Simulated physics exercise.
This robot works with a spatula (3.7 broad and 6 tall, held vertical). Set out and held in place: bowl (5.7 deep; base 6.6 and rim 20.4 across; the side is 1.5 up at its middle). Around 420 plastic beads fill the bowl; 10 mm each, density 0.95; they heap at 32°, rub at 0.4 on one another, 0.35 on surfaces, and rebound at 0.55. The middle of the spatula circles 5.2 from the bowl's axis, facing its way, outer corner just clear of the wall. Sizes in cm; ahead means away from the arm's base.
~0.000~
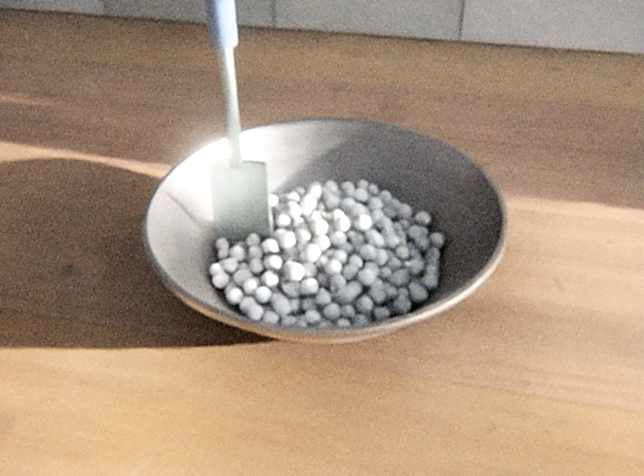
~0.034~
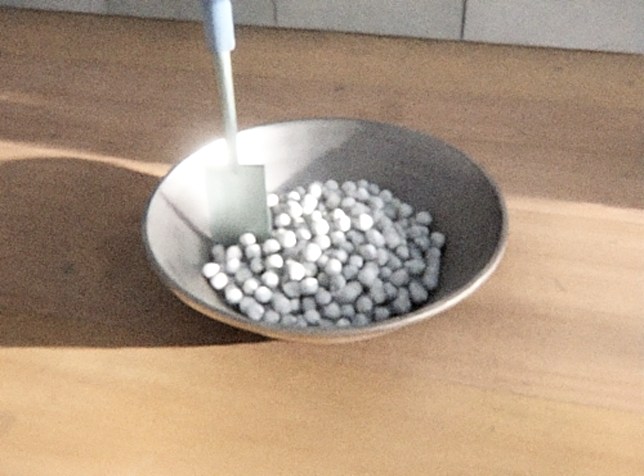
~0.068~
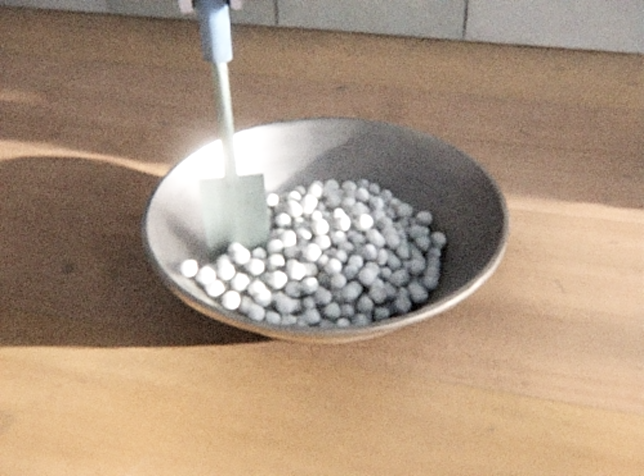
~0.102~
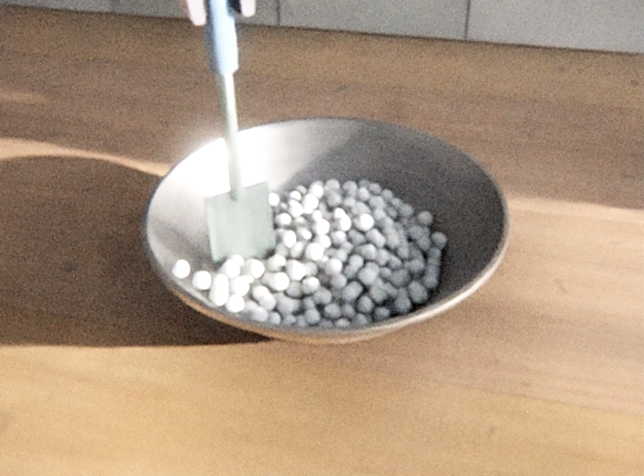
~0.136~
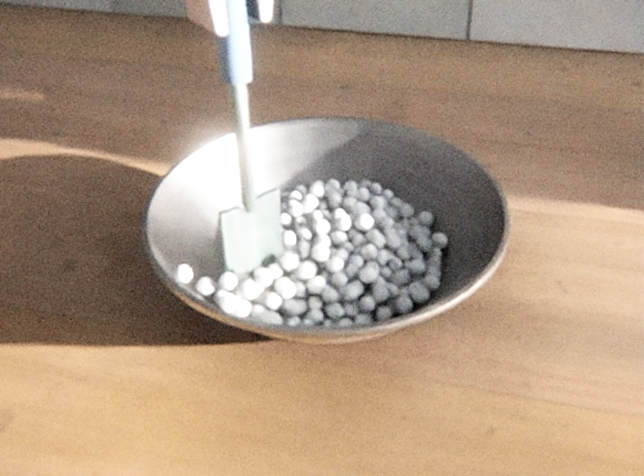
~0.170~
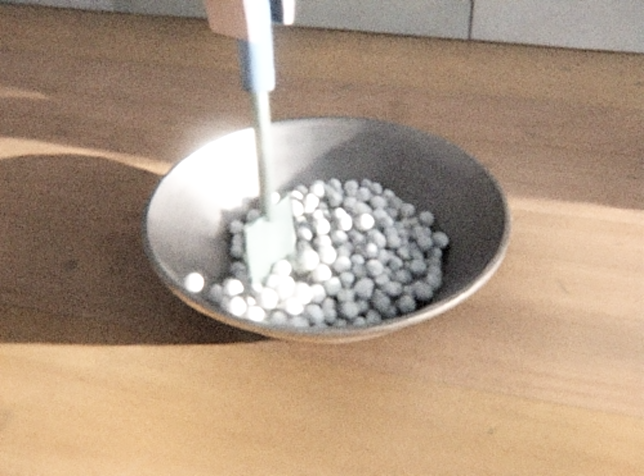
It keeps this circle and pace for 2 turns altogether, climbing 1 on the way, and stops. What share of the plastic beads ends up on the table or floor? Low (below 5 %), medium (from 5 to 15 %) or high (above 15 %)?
A low share, below 5 %, ends on the table or floor.
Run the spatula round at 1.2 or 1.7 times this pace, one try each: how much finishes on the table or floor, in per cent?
Some 5 and 15 per cent.
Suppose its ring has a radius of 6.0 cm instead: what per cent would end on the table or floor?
In that case some 0 per cent.
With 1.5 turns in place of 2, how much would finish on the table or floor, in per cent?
It would be near 0 per cent.
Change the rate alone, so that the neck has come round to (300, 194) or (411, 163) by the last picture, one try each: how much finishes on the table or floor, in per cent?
Some 5 and 30 per cent.
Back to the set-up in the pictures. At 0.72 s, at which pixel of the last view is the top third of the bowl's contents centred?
Around (256, 205).
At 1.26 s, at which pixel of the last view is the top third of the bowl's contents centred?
Near (360, 236).
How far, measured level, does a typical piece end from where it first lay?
Some 5 cm.
After 0.72 s, 326° round, highest piece 7 above the table; 413 in the bowl, 2 on the table or floor, 1 in flight or on the tool.
After 1.26 s, 223° round, highest piece 6 above the table; 412 in the bowl, 4 on the table or floor.
After 1.74 s, 0° round, highest piece 4 above the table; 412 in the bowl, 4 on the table or floor.
After 2.44 s, 0° round, highest piece 4 above the table; 412 in the bowl, 4 on the table or floor.
At rest, 412 in the bowl, 4 on the table or floor. That is 1 % on the table or floor.
